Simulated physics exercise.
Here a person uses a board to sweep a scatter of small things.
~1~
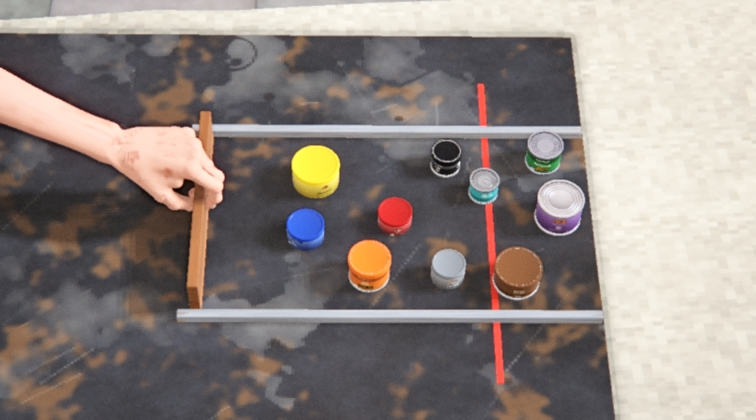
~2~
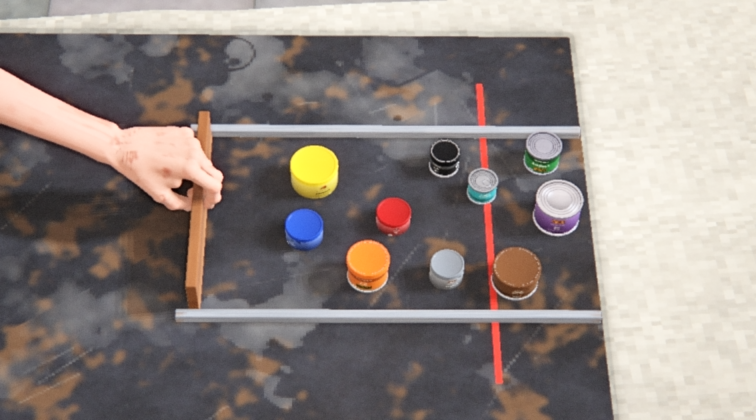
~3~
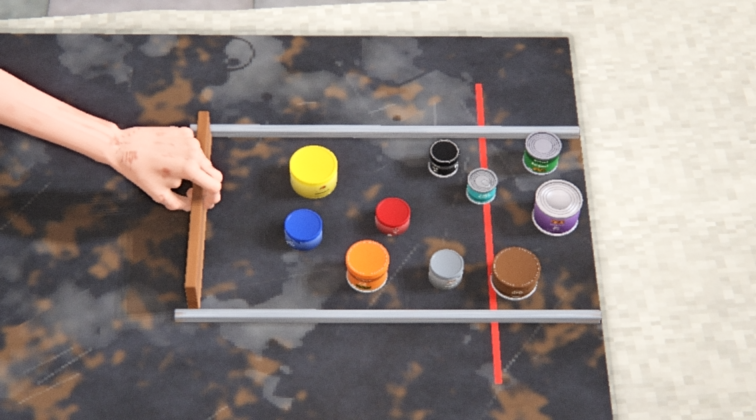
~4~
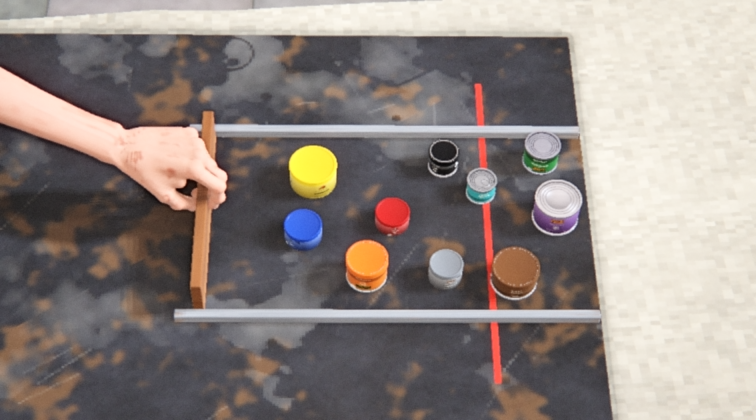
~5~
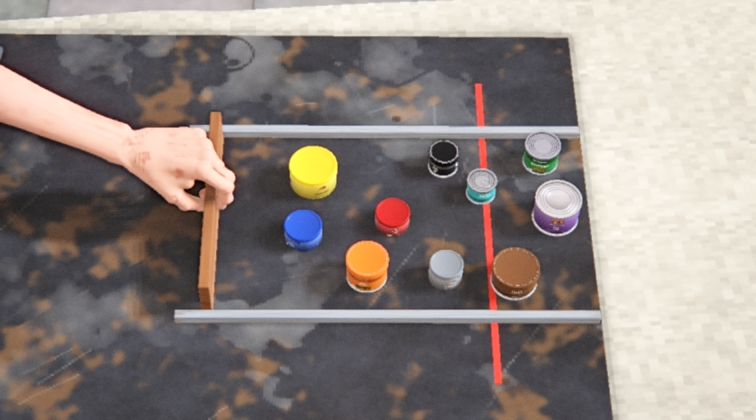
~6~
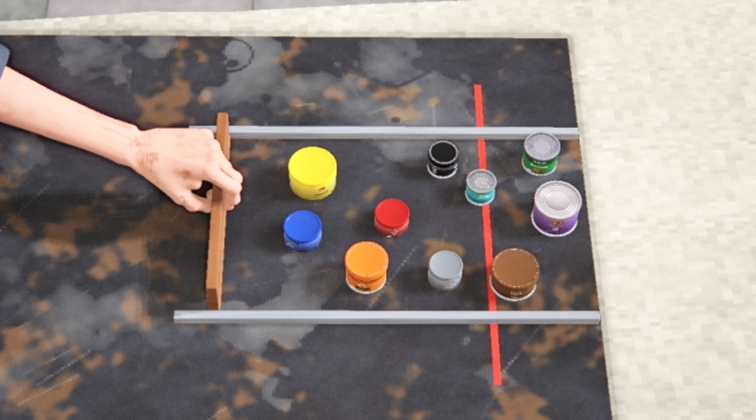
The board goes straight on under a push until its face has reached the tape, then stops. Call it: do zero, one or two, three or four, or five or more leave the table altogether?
Zero.
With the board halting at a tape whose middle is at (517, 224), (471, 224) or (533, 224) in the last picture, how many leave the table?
Per try in turn: 1, 0, 1.
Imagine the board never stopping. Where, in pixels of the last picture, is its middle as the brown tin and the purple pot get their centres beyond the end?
Its middle is about (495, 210) and about (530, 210).
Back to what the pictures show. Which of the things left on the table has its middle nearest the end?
I reckon it's the brown tin.
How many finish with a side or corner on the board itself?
That number would be 5.
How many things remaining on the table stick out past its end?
Overhanging: 1.
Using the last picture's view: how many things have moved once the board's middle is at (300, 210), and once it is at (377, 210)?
First position 2; second position 4.
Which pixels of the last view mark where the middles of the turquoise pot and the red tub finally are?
Approximately (536, 197) for one, approximately (503, 209) for the other.
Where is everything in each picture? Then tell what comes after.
Purple pot (559, 208); green pot (544, 153); brown tin (517, 274); board (201, 208); tape (490, 223), in the first frame.
Green pot (543, 153); blue tub (304, 230), in the second frame.
Brown tin (515, 274); black tin (444, 159), in the third frame.
Purple pot (557, 208); red tub (392, 217), in the fourth frame.
Green pot (542, 154); yellow tub (313, 173), in the fifth frame.
Purple pot (556, 209); green pot (541, 154); brown tin (514, 275); board (219, 210); tape (487, 224), in the sixth frame.
Soon after, none off yet; purple pot at rest near (556, 209); green pot at rest near (541, 154); brown tin at rest near (514, 275).
At rest, the number that fall off is zero.
